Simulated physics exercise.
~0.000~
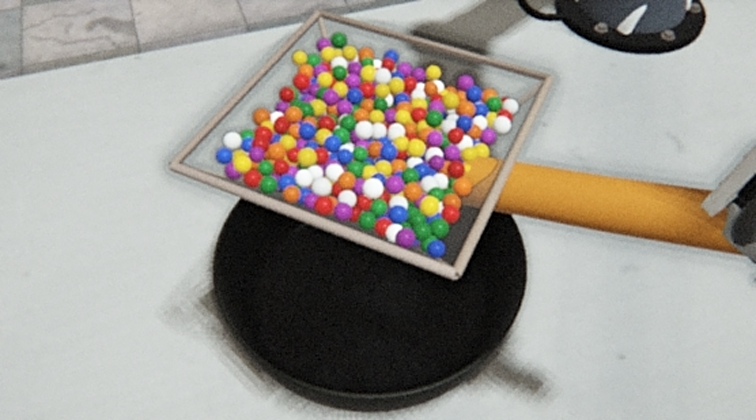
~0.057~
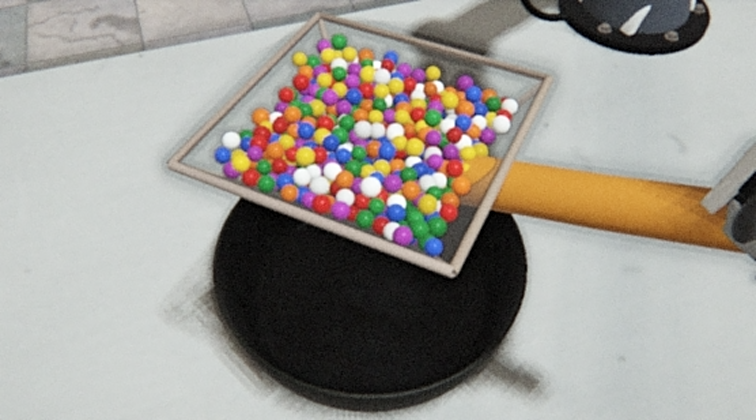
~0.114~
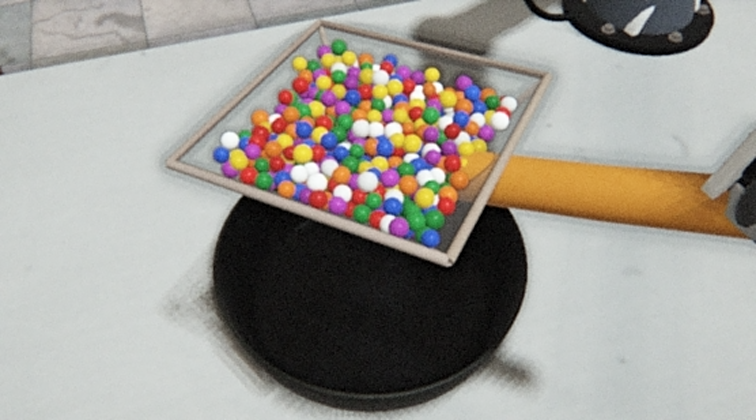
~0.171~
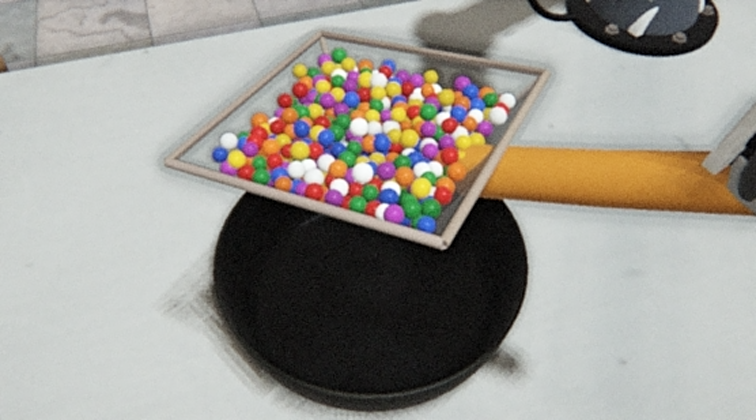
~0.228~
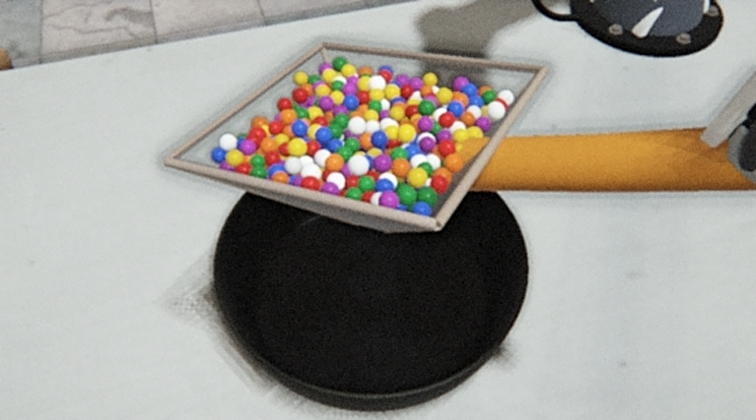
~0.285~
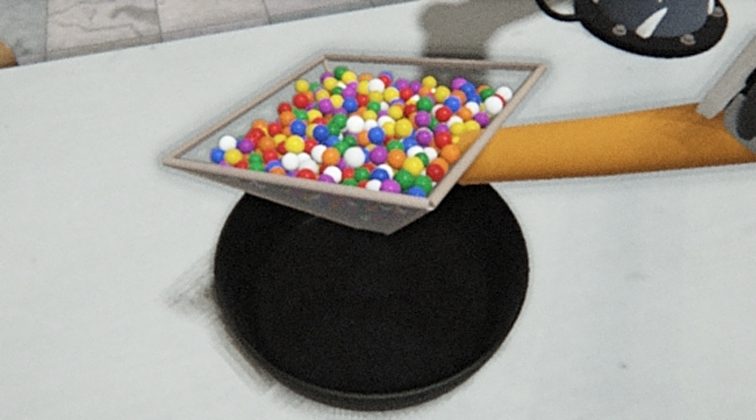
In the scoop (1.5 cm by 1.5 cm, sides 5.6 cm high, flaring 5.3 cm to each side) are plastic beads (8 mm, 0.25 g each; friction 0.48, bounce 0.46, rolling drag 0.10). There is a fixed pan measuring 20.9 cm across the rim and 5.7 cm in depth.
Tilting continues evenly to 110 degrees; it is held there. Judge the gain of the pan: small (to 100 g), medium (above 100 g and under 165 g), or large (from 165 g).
Gain: Medium.
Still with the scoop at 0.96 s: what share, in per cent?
It should be holding somewhere around 20 per cent then.
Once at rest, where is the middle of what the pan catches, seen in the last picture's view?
Somewhere about (340, 252) in the final view.
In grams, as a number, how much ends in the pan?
Mass reading, approx.: 150 g.
Then, at 0.65 s, tilt 52 degrees; 0 g in the pan, scoop holds 100 %.
After 0.96 s, tilt 80 degrees; 94 g in the pan, scoop holds 20 %.
After 1.24 s, tilt 105 degrees; 150 g in the pan, scoop holds 0 %.
After 1.51 s, tilt 110 degrees; 150 g in the pan, scoop holds 0 %.
At rest (1.8 s), 150 g in the pan, scoop holds 0 %.
